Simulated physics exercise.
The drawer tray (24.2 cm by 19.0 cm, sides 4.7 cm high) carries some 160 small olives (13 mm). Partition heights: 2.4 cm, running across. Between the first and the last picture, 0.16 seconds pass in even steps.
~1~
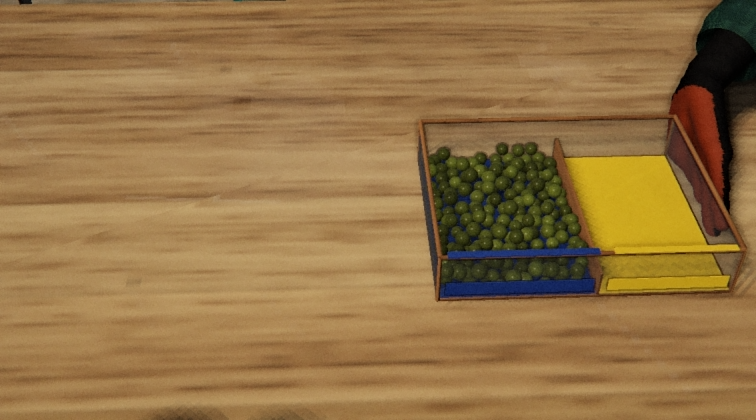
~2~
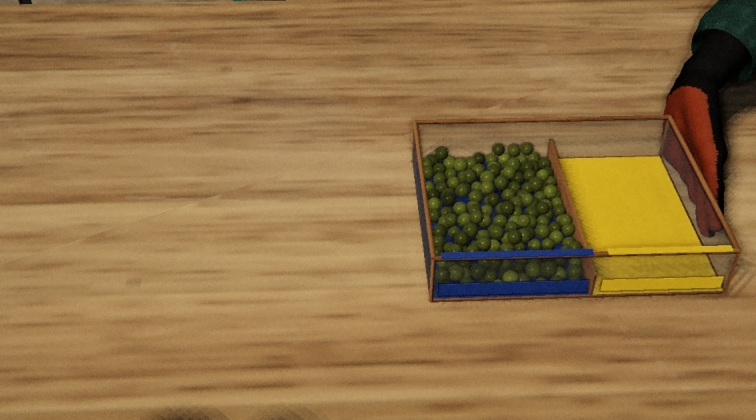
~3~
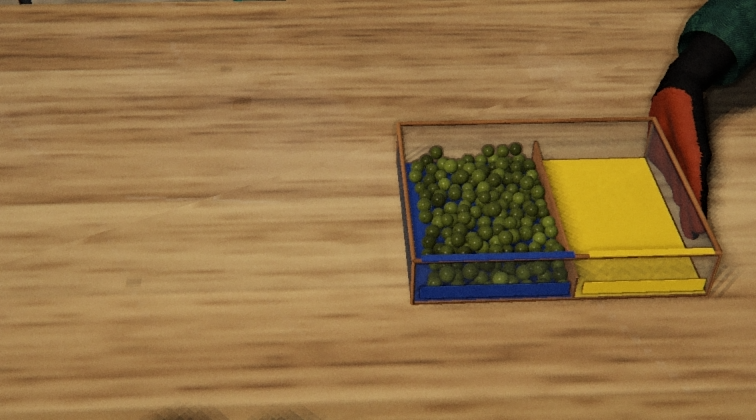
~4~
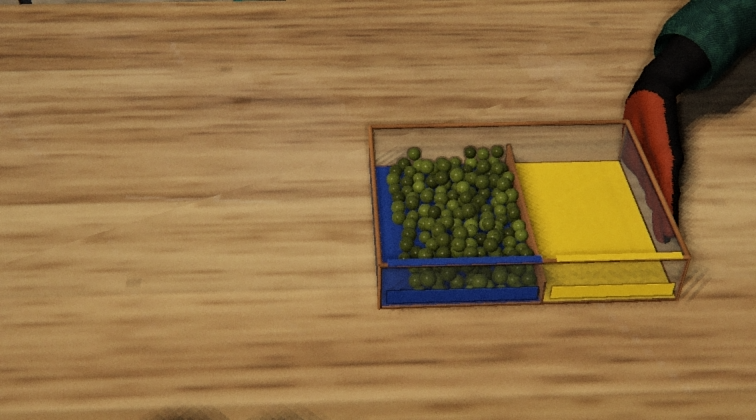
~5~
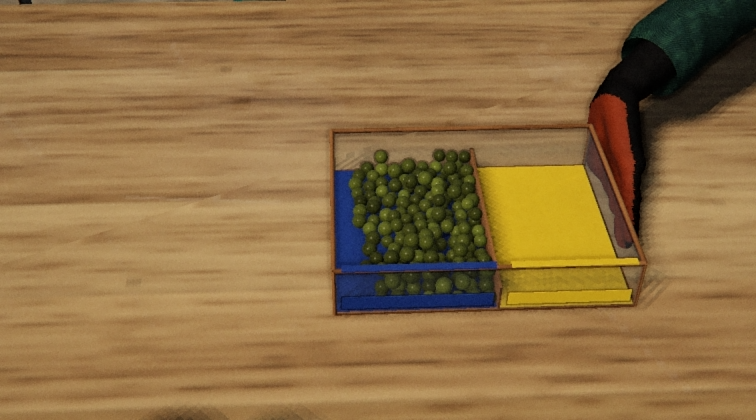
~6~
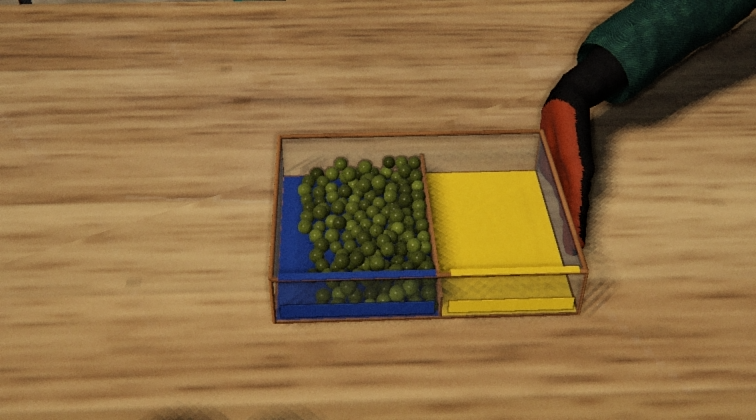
On a wooden tabletop, a gloved hand pushes a divided clear tray leftward, olives shifting rightward within its blue section.
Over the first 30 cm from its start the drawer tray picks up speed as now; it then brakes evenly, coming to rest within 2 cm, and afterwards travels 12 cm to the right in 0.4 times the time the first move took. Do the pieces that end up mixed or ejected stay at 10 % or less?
No, they go beyond 10 %.
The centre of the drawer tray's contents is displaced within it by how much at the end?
It moves some 3.0 cm.
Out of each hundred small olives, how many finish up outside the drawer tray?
Somewhere near 10 per cent, I'd say.
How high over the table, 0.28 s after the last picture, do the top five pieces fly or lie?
About 20 cm above the table.
Then, 0.11 s after the last picture, tilt 0 degrees; blue 100 %; 0 % away from where they began.
Then, 0.19 s after the last picture, tilt 0 degrees; blue 85 %, in the air 15 %; 15 % away from where they began.
Then, 0.28 s after the last picture, tilt 0 degrees; yellow 10 %, blue 80 %, in the air 10 %; 20 % away from where they began.
Then, 0.35 s after the last picture, tilt 0 degrees; yellow 15 %, blue 75 %, in the air 10 %; 25 % away from where they began.
In the end, outside 10 %, yellow 15 %, blue 75 %; 25 % away from where they began.
